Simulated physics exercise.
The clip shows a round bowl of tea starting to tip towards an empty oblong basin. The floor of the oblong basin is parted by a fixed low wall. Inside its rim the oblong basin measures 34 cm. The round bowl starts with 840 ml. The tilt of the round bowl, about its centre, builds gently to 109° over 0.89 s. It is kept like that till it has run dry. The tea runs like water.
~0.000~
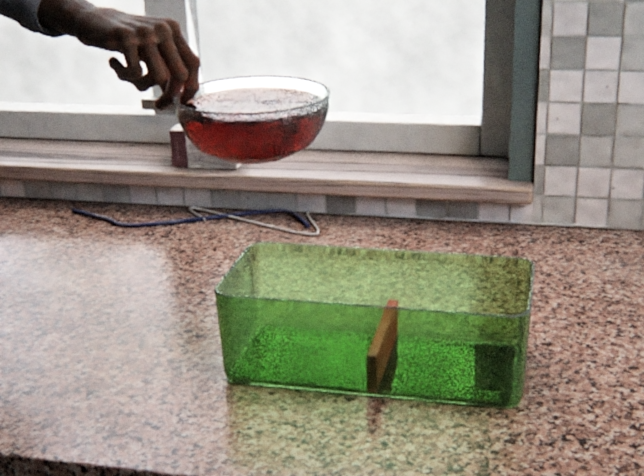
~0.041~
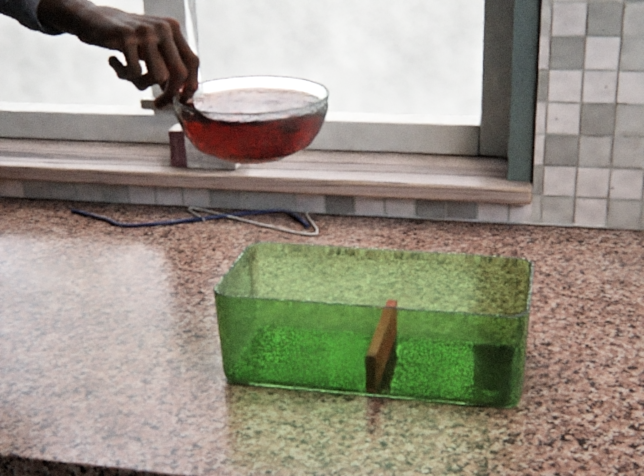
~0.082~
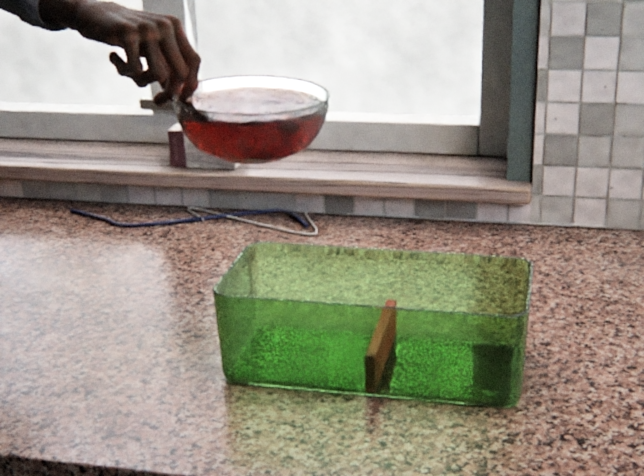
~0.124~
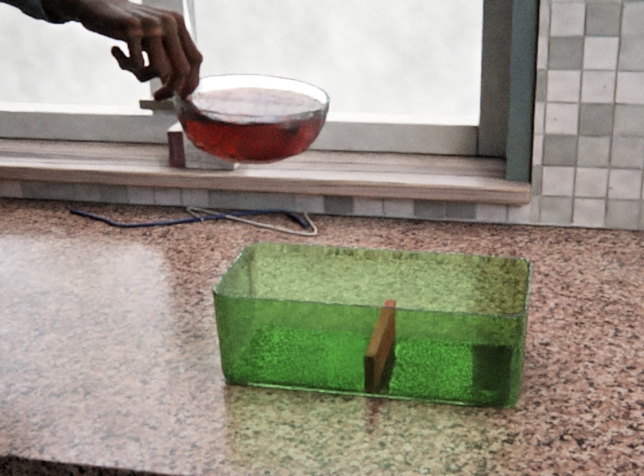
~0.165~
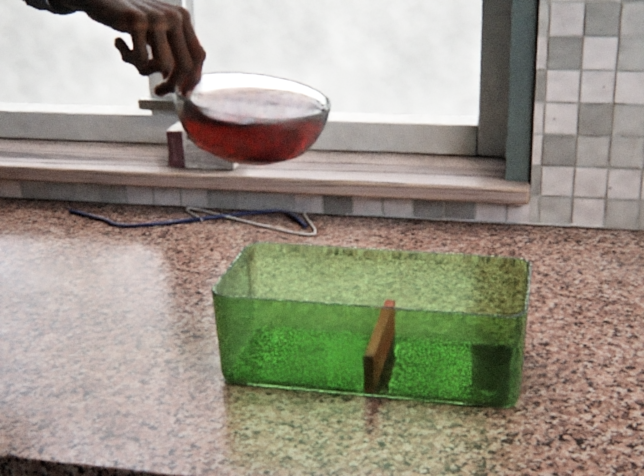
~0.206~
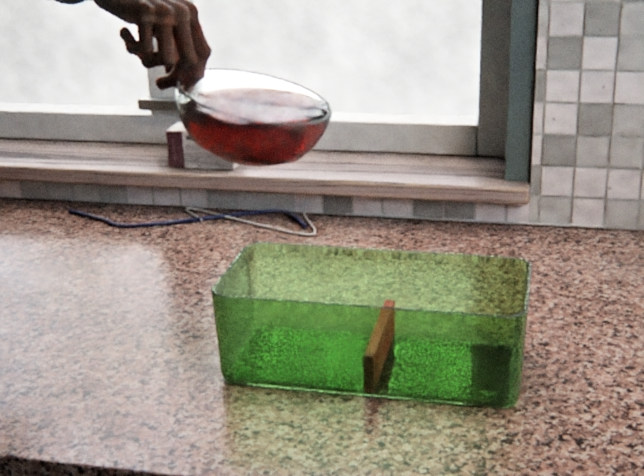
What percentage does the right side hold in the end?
Roughly 57 per cent is past the wall.
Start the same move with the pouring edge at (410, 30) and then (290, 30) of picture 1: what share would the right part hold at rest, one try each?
In turn about 80 and 40 per cent.
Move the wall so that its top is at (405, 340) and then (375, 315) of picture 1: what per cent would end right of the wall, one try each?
First 35, then 65 per cent.
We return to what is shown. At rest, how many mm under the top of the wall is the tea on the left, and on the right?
Some 32 mm on the left and 26 mm on the right.
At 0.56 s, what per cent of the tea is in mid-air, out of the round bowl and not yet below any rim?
Near 54 in a hundred.
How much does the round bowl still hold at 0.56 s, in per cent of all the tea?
Some 26 per cent.
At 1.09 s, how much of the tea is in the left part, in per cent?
Near 42 in a hundred.
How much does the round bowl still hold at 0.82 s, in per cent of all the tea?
Near 0 in a hundred.
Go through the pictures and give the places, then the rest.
It leans 0°; its right rim is at (327, 98); the tea meets the walls at (185, 101) and (326, 105); the oblong basin's rim runs from (233, 268) to (531, 288); the wall's top is at (383, 327), in the first picture.
It leans 1°; its right rim is at (327, 98); the tea meets the walls at (184, 101) and (325, 106), in the second picture.
It leans 2°; its right rim is at (327, 101); the tea meets the walls at (184, 100) and (325, 107), in the third picture.
It leans 5°; its right rim is at (327, 105); the tea meets the walls at (184, 99) and (325, 109), in the fourth picture.
It leans 9°; its right rim is at (328, 110); the tea meets the walls at (185, 98) and (326, 110), in the fifth picture.
It leans 14°; its right rim is at (329, 117); the tea meets the walls at (187, 98) and (329, 112), in the sixth picture.
After 0.56 s the tilt is 76° and 25 per cent is still to pour, 3 is left of the wall and 18 right of it.
After 0.82 s the tilt is 107° and 0 per cent is still to pour, 38 is left of the wall and 57 right of it.
After 1.09 s the tilt is 109° and 0 per cent is still to pour, 42 is left of the wall and 57 right of it.
After 1.39 s the tilt is 109° and 0 per cent is still to pour, 42 is left of the wall and 57 right of it.
In the end 42 per cent lies left of the wall, 57 right of it and 1 outside.
